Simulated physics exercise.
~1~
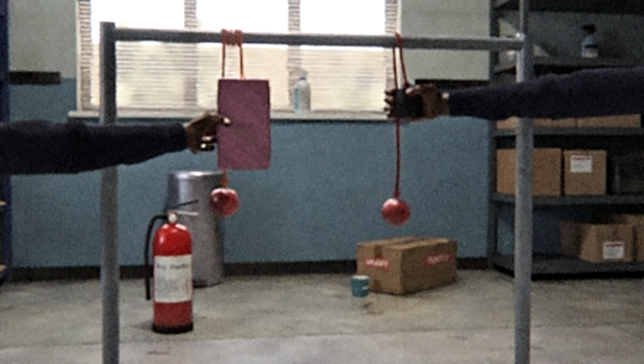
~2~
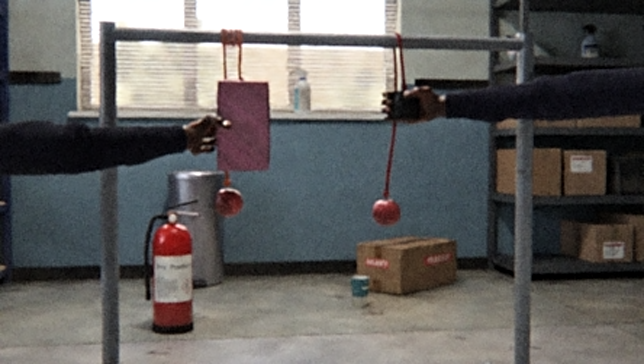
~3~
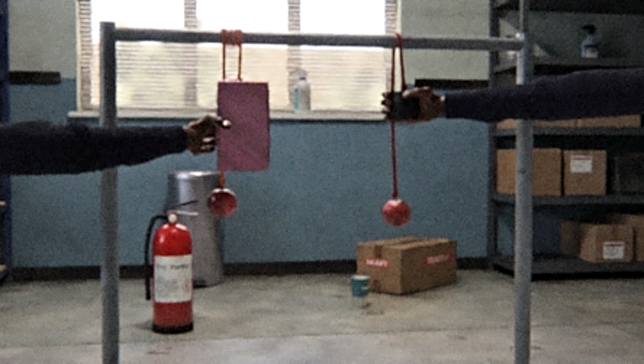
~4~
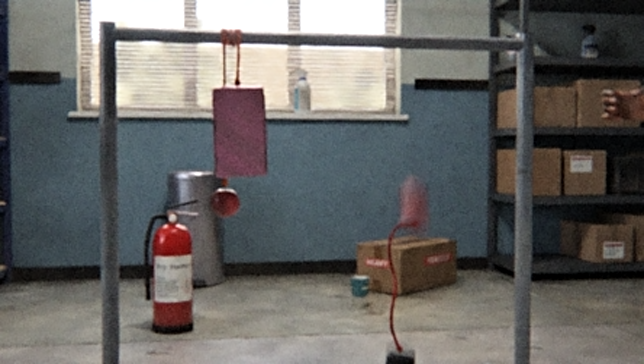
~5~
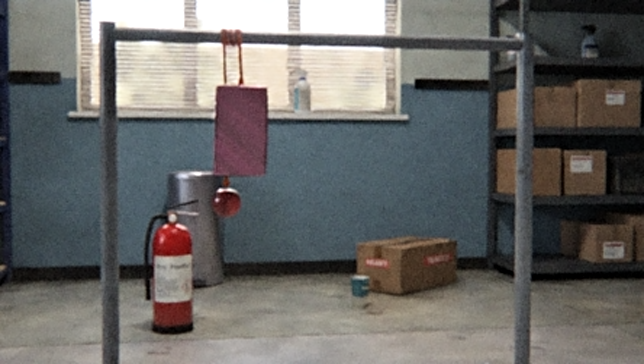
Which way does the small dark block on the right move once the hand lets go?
The small dark block moves down, pulling its red cord along with it.
Two hands let go, a dark block drops from view, and a pink case stays hanging.
